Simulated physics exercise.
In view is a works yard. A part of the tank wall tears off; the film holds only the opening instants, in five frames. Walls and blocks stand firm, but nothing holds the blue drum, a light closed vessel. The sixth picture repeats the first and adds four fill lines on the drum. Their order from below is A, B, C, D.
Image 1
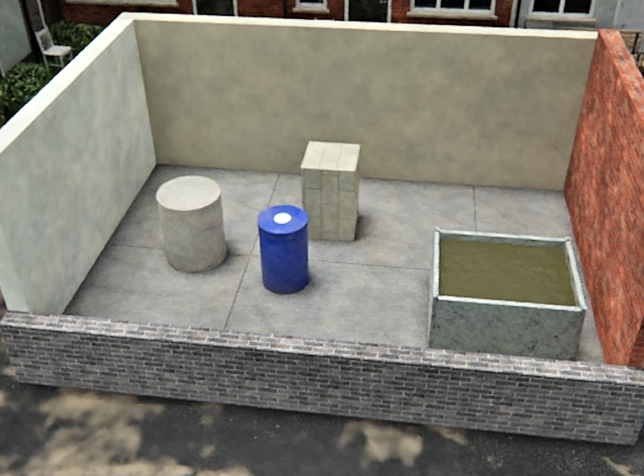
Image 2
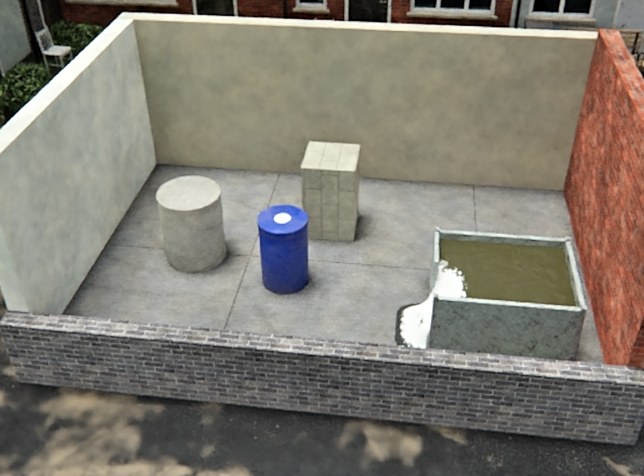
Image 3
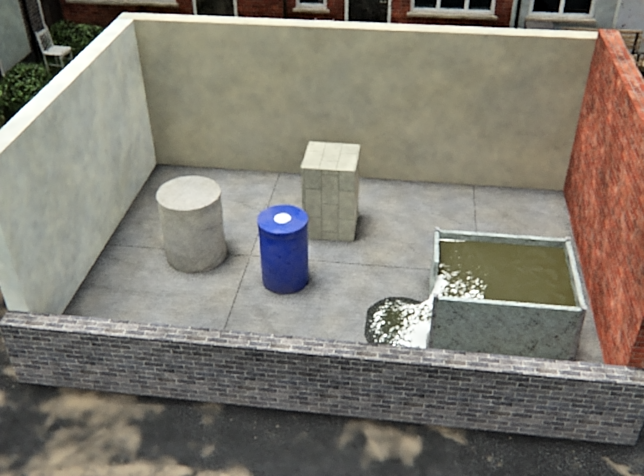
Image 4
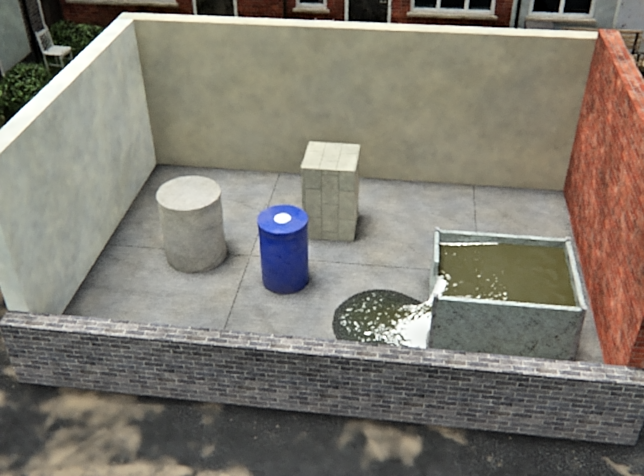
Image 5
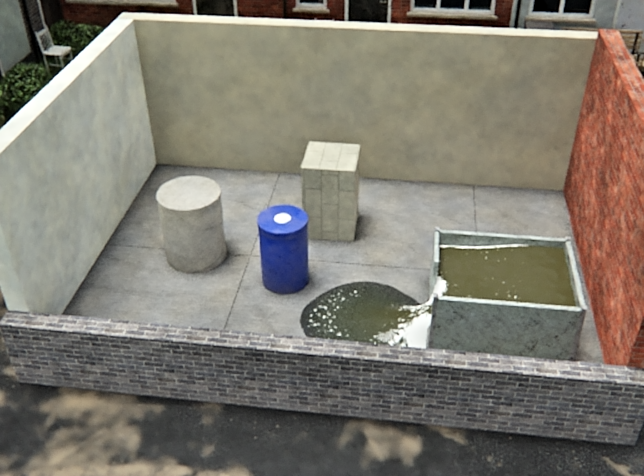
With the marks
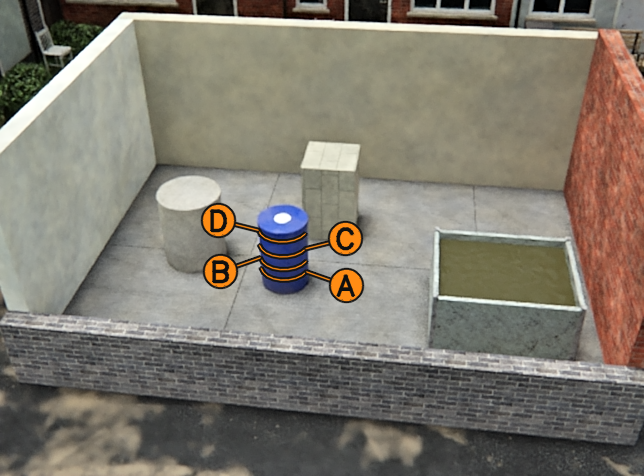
In this clip, a walled yard holds a concrete cylinder, a blue drum, a pale block and a full tank of murky water; water pours from the tank's left side, and a dark, foam-flecked puddle spreads leftward across the ground.
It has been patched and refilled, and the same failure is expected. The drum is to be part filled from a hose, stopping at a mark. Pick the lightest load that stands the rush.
I would pick line A.
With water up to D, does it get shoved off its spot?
No.
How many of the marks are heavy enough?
All four.
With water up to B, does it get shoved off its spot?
No.
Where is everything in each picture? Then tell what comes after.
Lid of the blue drum at (283, 219); tank full, its middle at (504, 273).
Water covers 1 % of the ground and is seen nearest the drum at (408, 312).
Water covers 2 % of the ground and is seen nearest the drum at (375, 315).
Water covers 4 % of the ground and is seen nearest the drum at (349, 306).
Lid of the blue drum at (283, 219); water covers 7 % of the ground and is seen nearest the drum at (323, 300).
On the marked copy, A at (280, 280); B at (280, 269); C at (279, 256); D at (278, 241); from the bottom up A, B, C, D.
If A is chosen, it does not move.
If B is chosen, it does not move.
If C is chosen, it does not move.
If D is chosen, it does not move.
